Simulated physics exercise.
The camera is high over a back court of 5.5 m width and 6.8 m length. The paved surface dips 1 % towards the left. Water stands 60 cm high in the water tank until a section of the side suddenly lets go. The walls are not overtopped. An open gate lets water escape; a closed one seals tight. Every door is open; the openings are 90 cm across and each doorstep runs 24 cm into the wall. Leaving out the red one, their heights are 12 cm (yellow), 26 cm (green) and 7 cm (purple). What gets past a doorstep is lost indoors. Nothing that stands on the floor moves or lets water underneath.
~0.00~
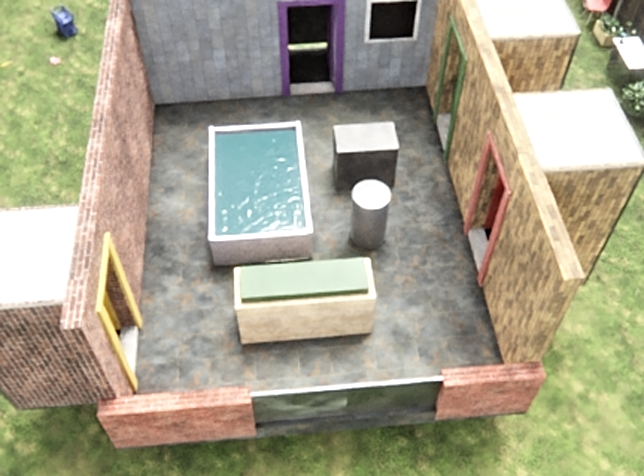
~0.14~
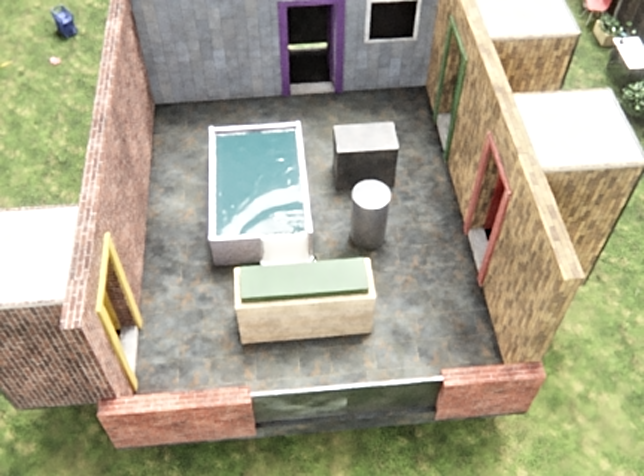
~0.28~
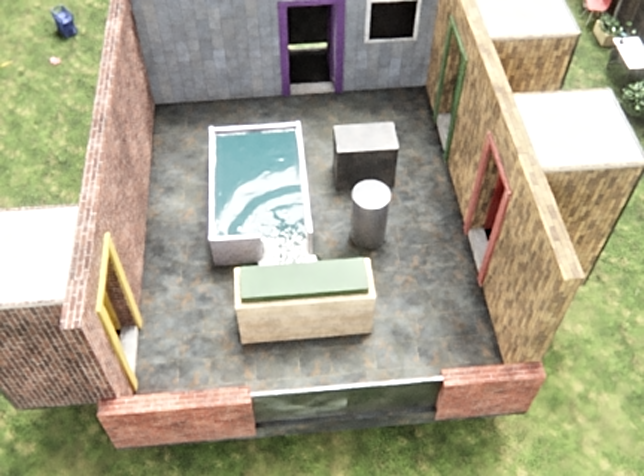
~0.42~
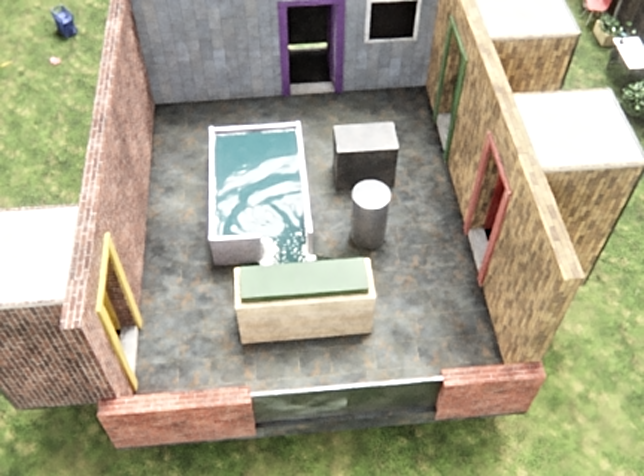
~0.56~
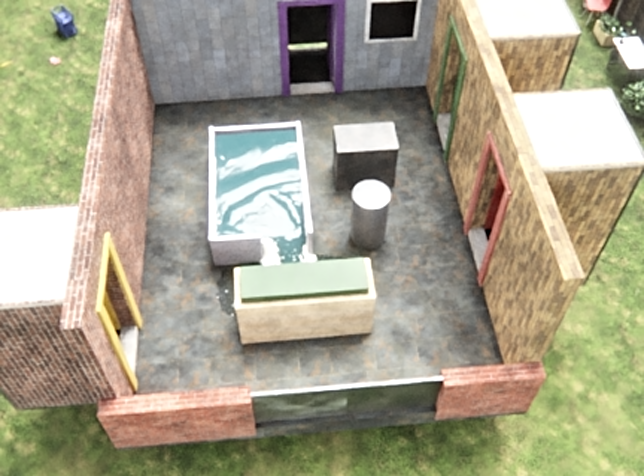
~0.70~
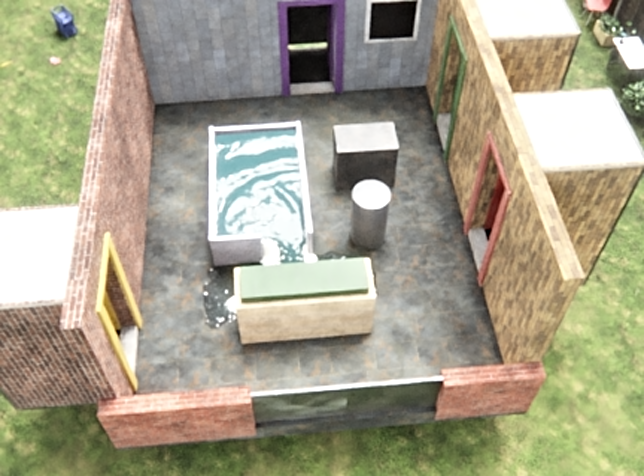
A white-rimmed tank of blue-green water stands in a walled, dark-paved court, seen from high above by a camera that stays still. A green-topped beige block sits in front of it, a grey cylinder and dark box to its right, with yellow, purple, green and red doorways around. The still water stirs, pours through a gap at the tank's near end, and spreads behind the block, emerging at its left.
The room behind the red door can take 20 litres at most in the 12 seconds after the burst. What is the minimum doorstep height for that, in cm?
Some 15 cm above the ground.
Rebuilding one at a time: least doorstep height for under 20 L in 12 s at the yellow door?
About 7.0 cm at yellow.
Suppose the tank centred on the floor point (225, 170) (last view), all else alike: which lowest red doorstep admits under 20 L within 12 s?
Then roughly 11.5 cm.
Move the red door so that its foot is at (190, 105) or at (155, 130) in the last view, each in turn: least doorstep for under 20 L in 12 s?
About 7.0 and 7.0 cm.
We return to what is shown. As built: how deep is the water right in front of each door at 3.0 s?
Depths in cm: Yellow 10, green 3, red 20, purple 0.
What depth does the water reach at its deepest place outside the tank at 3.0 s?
Roughly 31 cm.
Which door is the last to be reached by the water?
The purple one.
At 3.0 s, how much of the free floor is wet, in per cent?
Some 40 per cent of it.
After 1.4 s water covers 15 % of the floor, deepest (44 cm) near (288, 294); it has not reached the red door.
After 3.0 s water covers 40 % of the floor, deepest (31 cm) near (288, 294); 20 cm at the red door, 1 litre in over its 18 cm doorstep.
After 12.0 s water covers 95 % of the floor, deepest (12 cm) near (148, 203); 6 cm at the red door, 3 litres in over its 18 cm doorstep.
At the red door as built, the water arrived by 1.6 s and peaked near 21 cm at 2.6 s.
With a doorstep of 13.5 cm, 32 litres would have come in within the 12 s; with 18.5 cm, 2 litres. So under 20 litres takes about 15 cm.
